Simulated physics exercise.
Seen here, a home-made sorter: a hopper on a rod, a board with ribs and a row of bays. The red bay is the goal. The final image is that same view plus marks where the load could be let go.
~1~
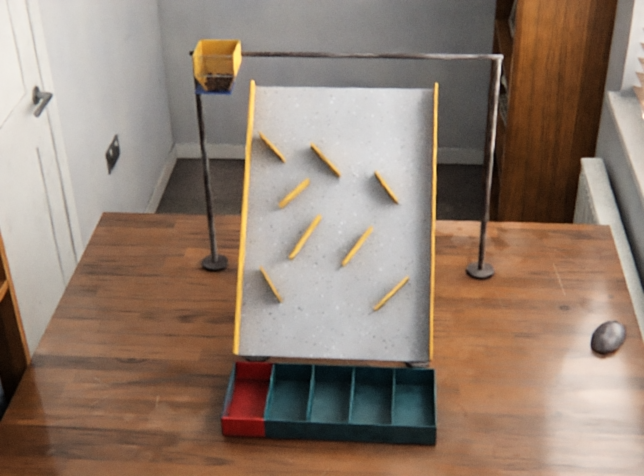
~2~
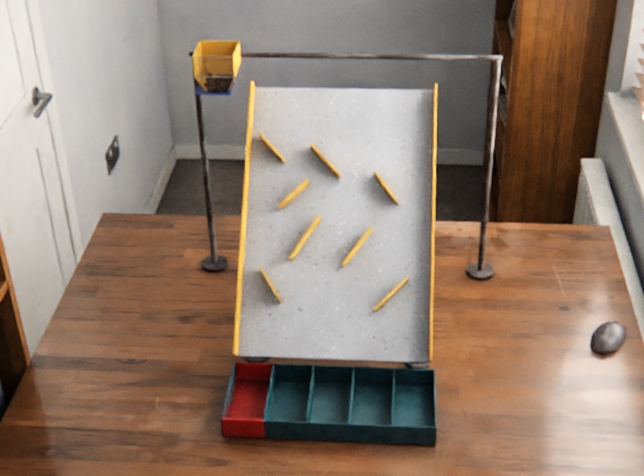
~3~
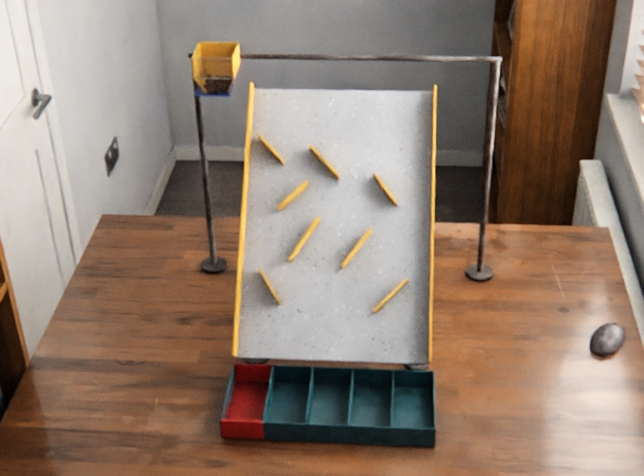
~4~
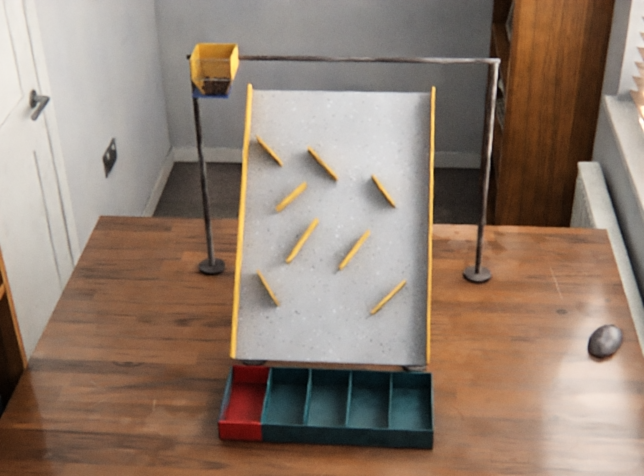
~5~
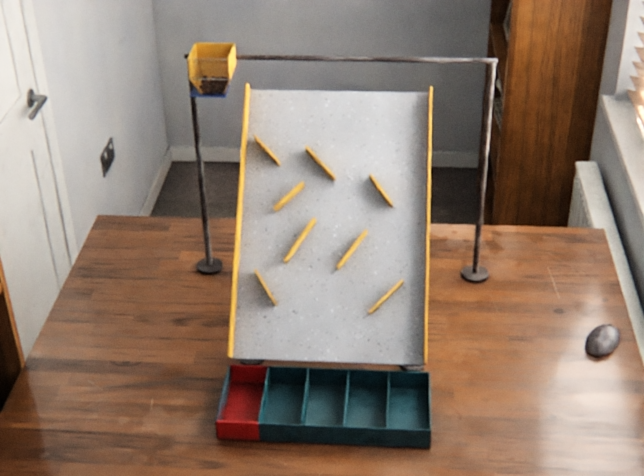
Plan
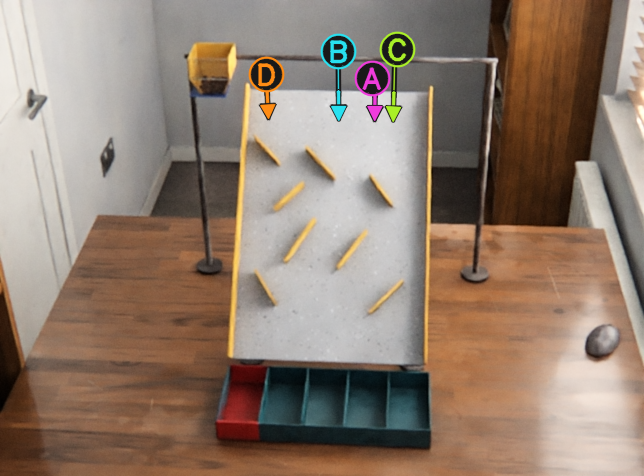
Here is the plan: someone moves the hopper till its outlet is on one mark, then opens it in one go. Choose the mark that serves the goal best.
Use mark D.
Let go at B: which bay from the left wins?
It is the second one.
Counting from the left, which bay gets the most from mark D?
It is the first one.
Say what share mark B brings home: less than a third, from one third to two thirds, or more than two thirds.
Mark B gives less than a third.
On the marked copy, mark A meets the board at (374, 115); mark B meets the board at (338, 115); mark C meets the board at (393, 116); mark D meets the board at (268, 113).
With A, about a tenth in the red bay, roughly two thirds in other bays, roughly a quarter outside the box.
With B, just a few in the red bay, the larger part in other bays, about a tenth outside the box.
With C, about a tenth in the red bay, roughly two thirds in other bays, roughly a quarter outside the box.
With D, roughly two thirds in the red bay, about a tenth in other bays, roughly a quarter outside the box.
